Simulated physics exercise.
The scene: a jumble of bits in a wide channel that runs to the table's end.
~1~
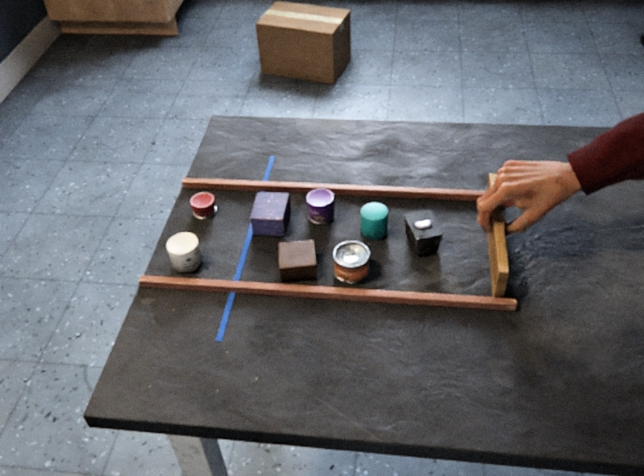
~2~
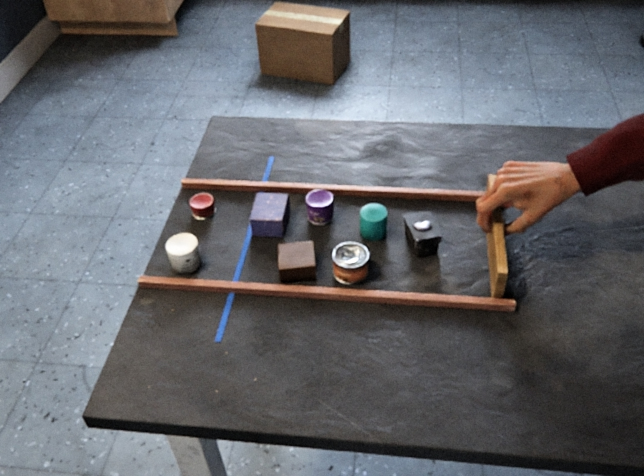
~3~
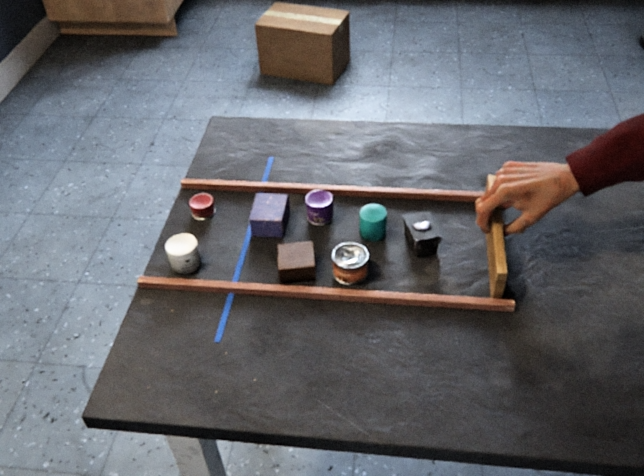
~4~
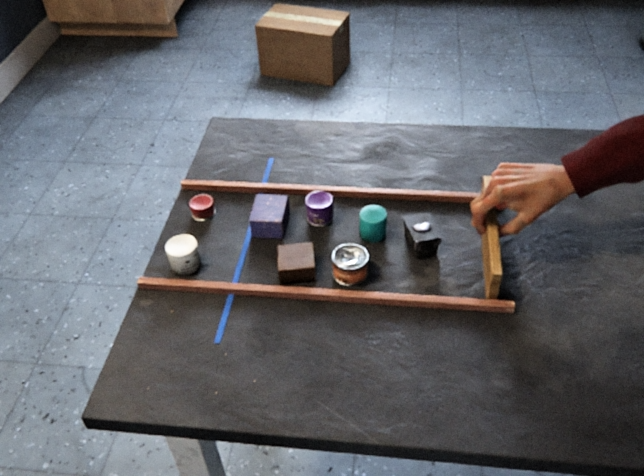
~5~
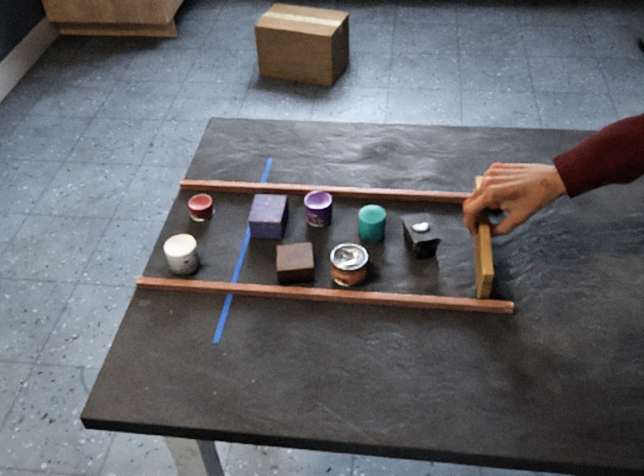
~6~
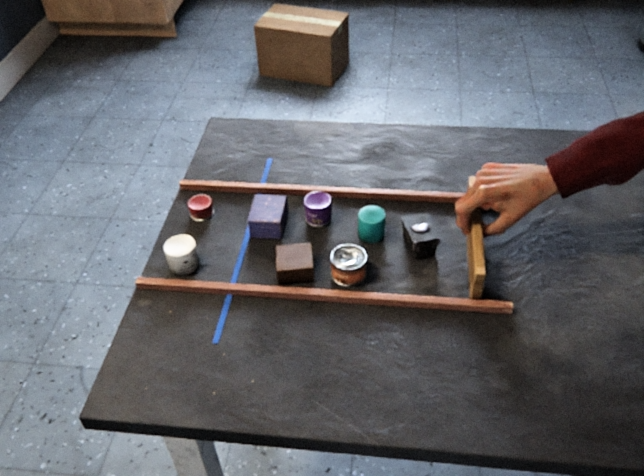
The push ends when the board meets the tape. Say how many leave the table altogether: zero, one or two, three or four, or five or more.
The number that fall off is zero.
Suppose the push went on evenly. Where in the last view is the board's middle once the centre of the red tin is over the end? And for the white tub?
For the red tin at (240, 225), for the white tub at (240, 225).
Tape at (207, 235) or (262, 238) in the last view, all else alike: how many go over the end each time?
Down on the floor: 2 and 0.
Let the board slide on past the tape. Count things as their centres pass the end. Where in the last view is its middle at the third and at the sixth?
About (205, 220), then (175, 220).
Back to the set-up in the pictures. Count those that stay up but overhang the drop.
It comes to 2.
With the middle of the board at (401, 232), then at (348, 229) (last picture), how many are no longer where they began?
At the one place 2, at the other 5.
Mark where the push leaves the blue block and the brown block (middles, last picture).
About (198, 204), and the other about (188, 254).
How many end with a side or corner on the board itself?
That makes 3.
A little later, none off yet; red tin at rest near (201, 208); white tub at rest near (182, 255); blue block at rest near (268, 216).
Next, none off yet; red tin at rest near (201, 208); white tub at rest near (182, 255); blue block shifted a little near (258, 215).
When it is over, the number that fall off is zero.
